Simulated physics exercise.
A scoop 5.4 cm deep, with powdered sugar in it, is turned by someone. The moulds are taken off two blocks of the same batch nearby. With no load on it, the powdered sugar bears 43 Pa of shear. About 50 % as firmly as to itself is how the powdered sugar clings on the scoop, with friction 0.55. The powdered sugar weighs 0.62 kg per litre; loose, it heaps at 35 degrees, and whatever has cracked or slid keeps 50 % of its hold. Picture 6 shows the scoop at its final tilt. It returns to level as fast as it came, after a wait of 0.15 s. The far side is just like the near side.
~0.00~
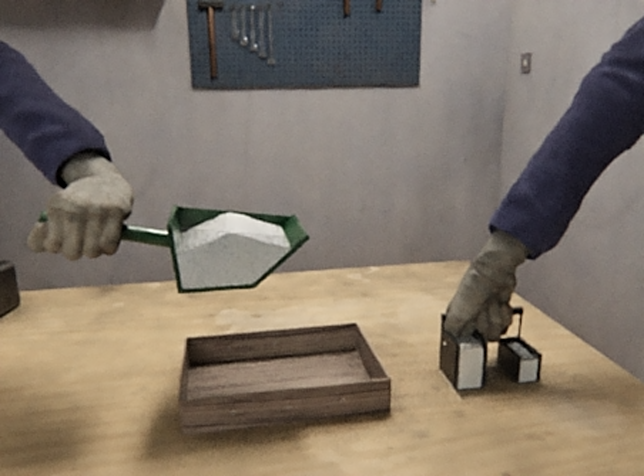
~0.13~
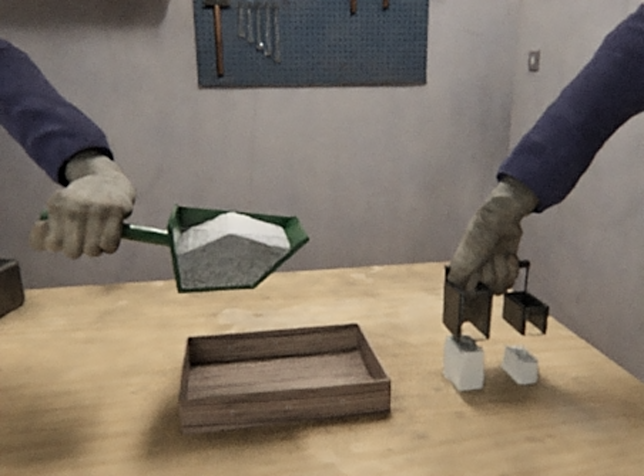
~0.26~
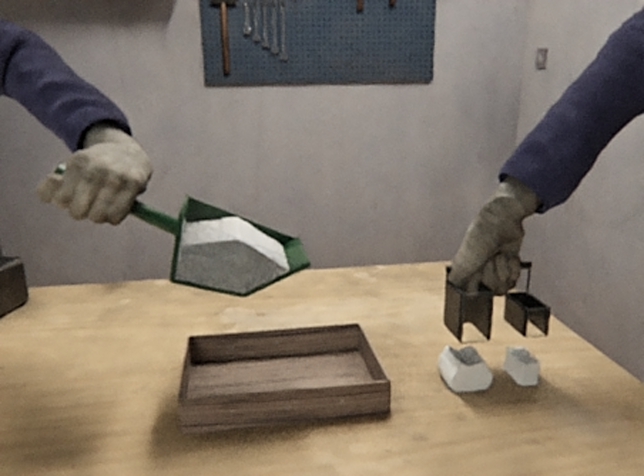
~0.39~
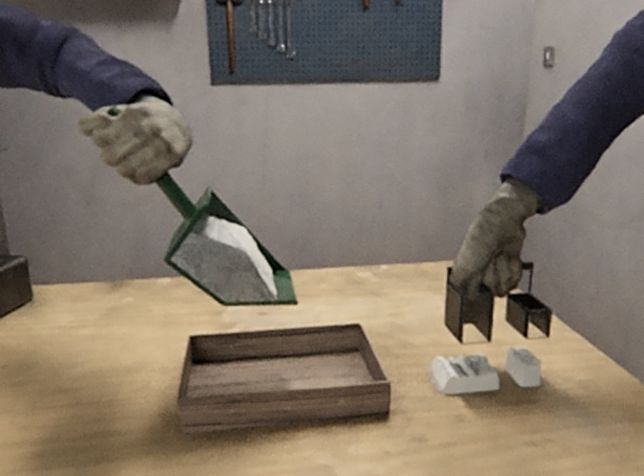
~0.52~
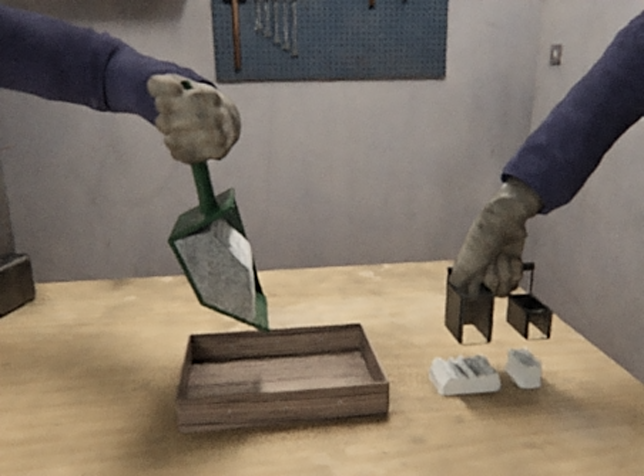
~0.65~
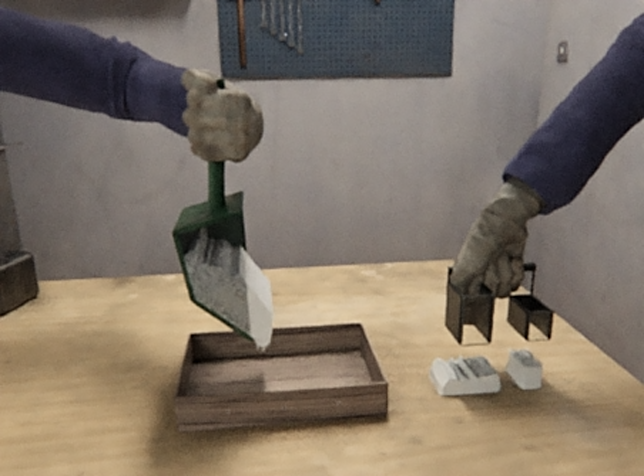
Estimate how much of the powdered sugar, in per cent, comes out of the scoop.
Roughly 82 per cent of it comes out.
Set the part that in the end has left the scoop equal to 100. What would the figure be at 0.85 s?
Near 80 in a hundred.
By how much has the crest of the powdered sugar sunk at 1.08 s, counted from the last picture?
I'd say near 4.5 centimetres.
After 0.85 s, the scoop is at 79 degrees and 66 % has left it.
After 1.08 s, the scoop is at 39 degrees and 81 % has left it.
After 1.32 s, the scoop is at 1 degrees and 82 % has left it.
After 1.55 s, the scoop is at 0 degrees and 82 % has left it.
After 1.70 s, at the end, the scoop is at 0 degrees and 82 % has left it.
